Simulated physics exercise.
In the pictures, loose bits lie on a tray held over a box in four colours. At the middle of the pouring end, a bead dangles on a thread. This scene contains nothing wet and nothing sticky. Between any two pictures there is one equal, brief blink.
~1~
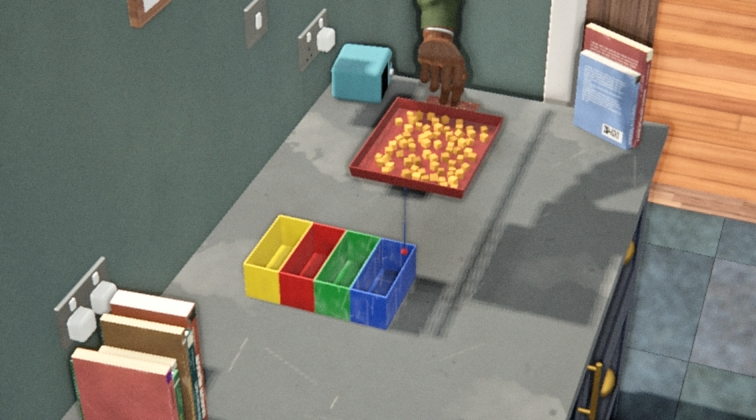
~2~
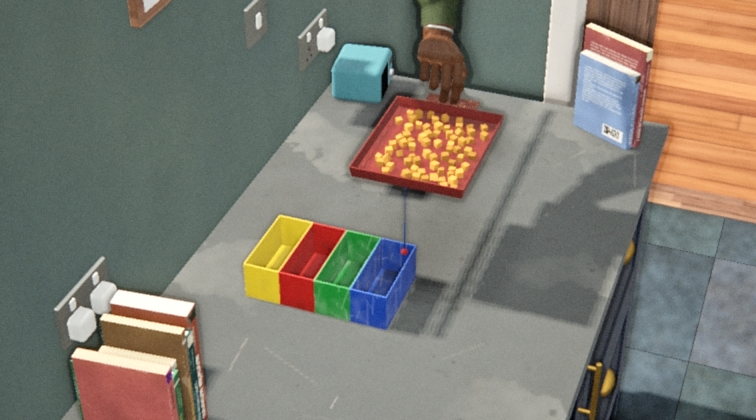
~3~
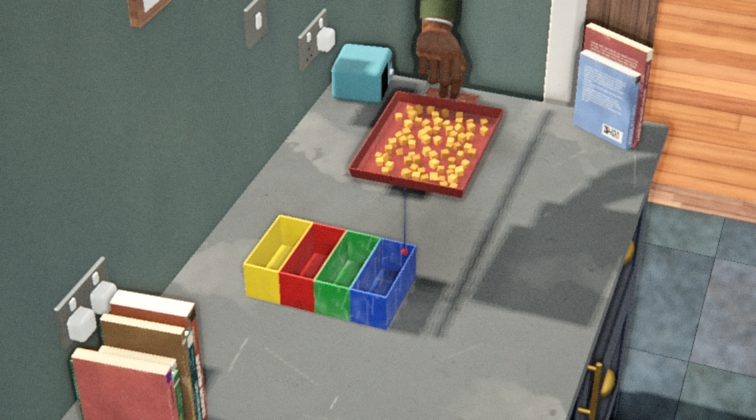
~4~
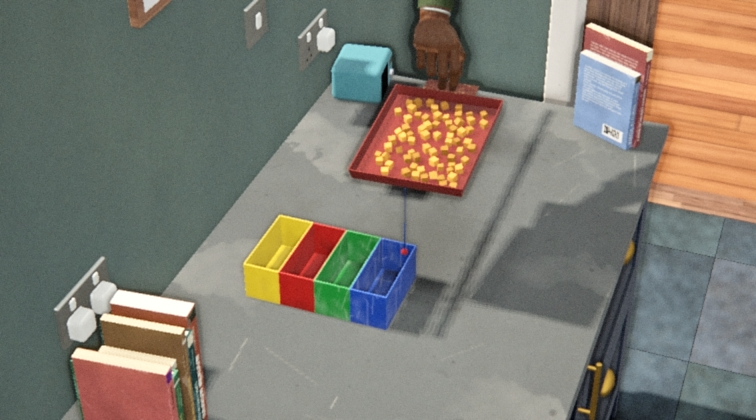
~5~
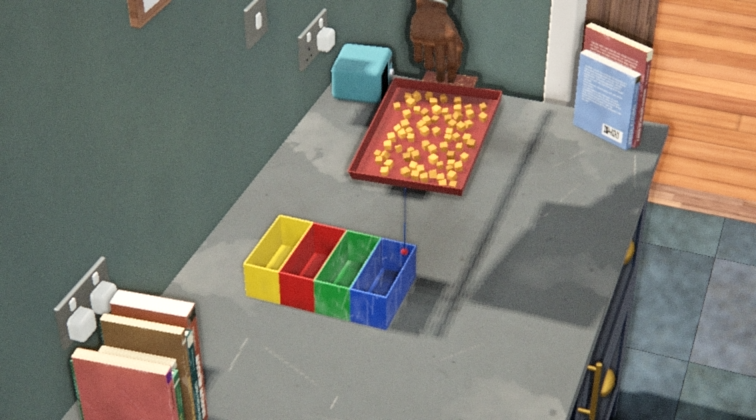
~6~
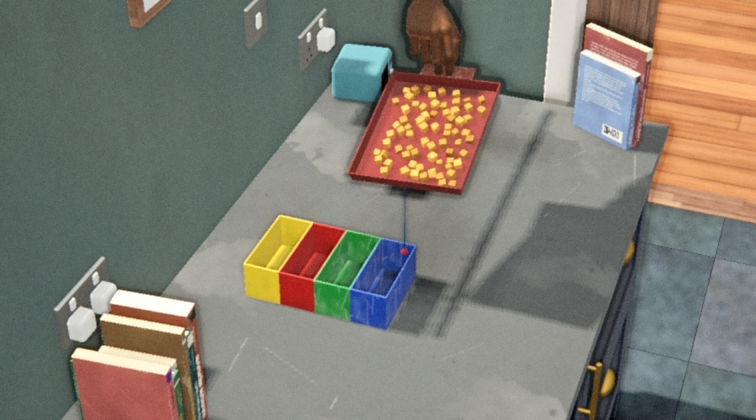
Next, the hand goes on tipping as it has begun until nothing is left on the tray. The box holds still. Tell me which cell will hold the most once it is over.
The green cell will hold the most.
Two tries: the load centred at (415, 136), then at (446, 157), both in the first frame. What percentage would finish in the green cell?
Close to 60 in a hundred, then close to 30 in a hundred.
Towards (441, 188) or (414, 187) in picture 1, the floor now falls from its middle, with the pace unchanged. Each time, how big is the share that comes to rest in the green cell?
About 0 and 10 percent.
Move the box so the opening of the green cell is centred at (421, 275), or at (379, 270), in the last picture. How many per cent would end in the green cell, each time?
First position: Some 10 %; second position: Some 30 %.
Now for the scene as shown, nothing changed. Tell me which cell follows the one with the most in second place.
The one in second place is the blue one.
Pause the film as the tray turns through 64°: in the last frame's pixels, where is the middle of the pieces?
Roughly at (389, 165).
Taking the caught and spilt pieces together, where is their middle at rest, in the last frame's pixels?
(354, 302).
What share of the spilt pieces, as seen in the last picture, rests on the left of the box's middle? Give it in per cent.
Near 20 per cent.
Shortly afterwards, tray tipped steeply; all but a few on the tray; a little falling or outside the box.
Next, tray tipped past a quarter turn; the bulk on the tray; a little in the green cell; only a few in the blue cell; only a few falling or outside the box.
Some moments later, tray tipped past a quarter turn; near half in the green cell; near a third in the blue cell; only a few in the red cell; near a quarter falling or outside the box.
In the end, tray tipped past a quarter turn; near half in the green cell; near a third in the blue cell; only a few in the red cell; none at all in the yellow cell; near a quarter outside the box.
